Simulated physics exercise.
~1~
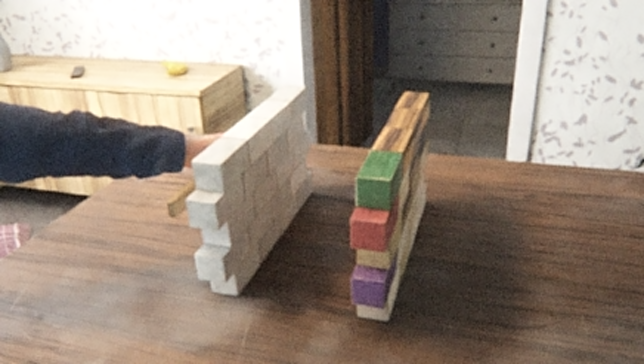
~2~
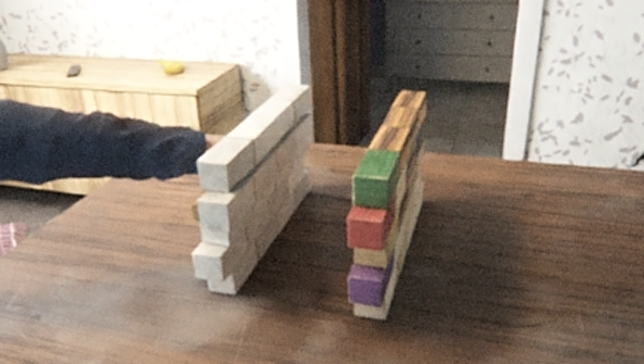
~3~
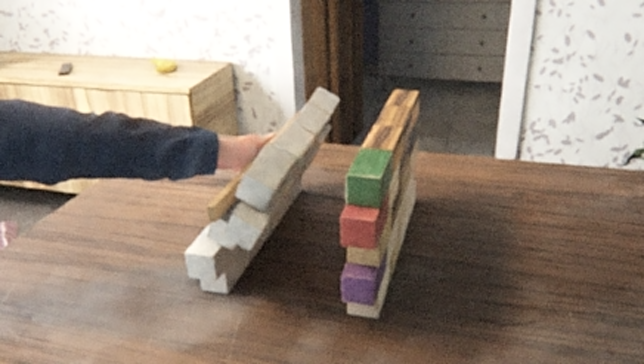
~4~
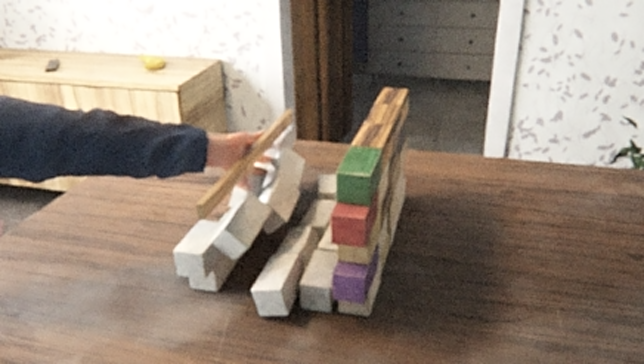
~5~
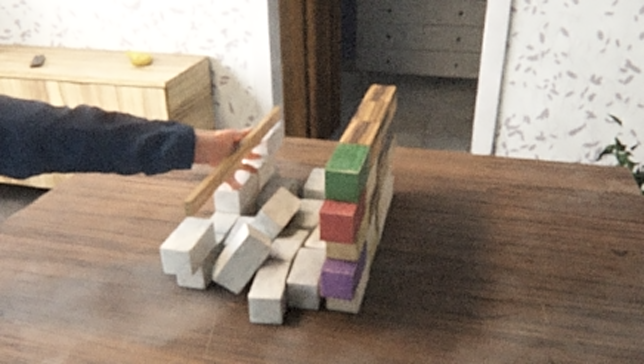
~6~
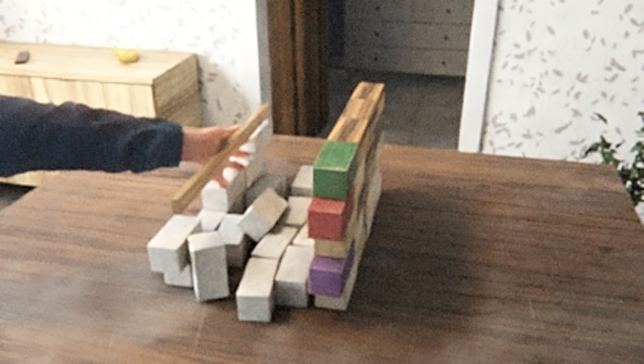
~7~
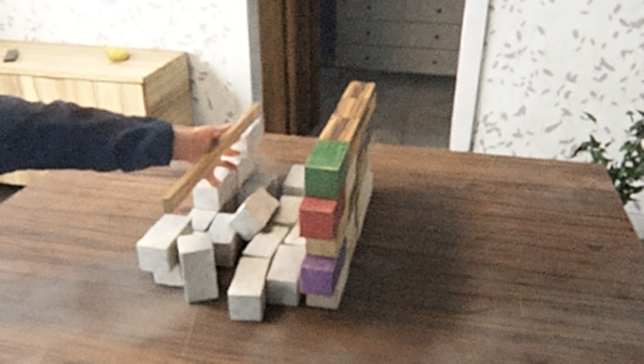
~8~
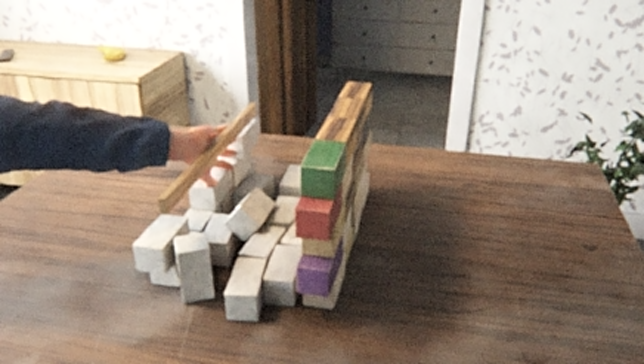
A pale block wall crumbles as a hand pushes a wooden batten against it, while the colour-marked wall beside it stays standing.
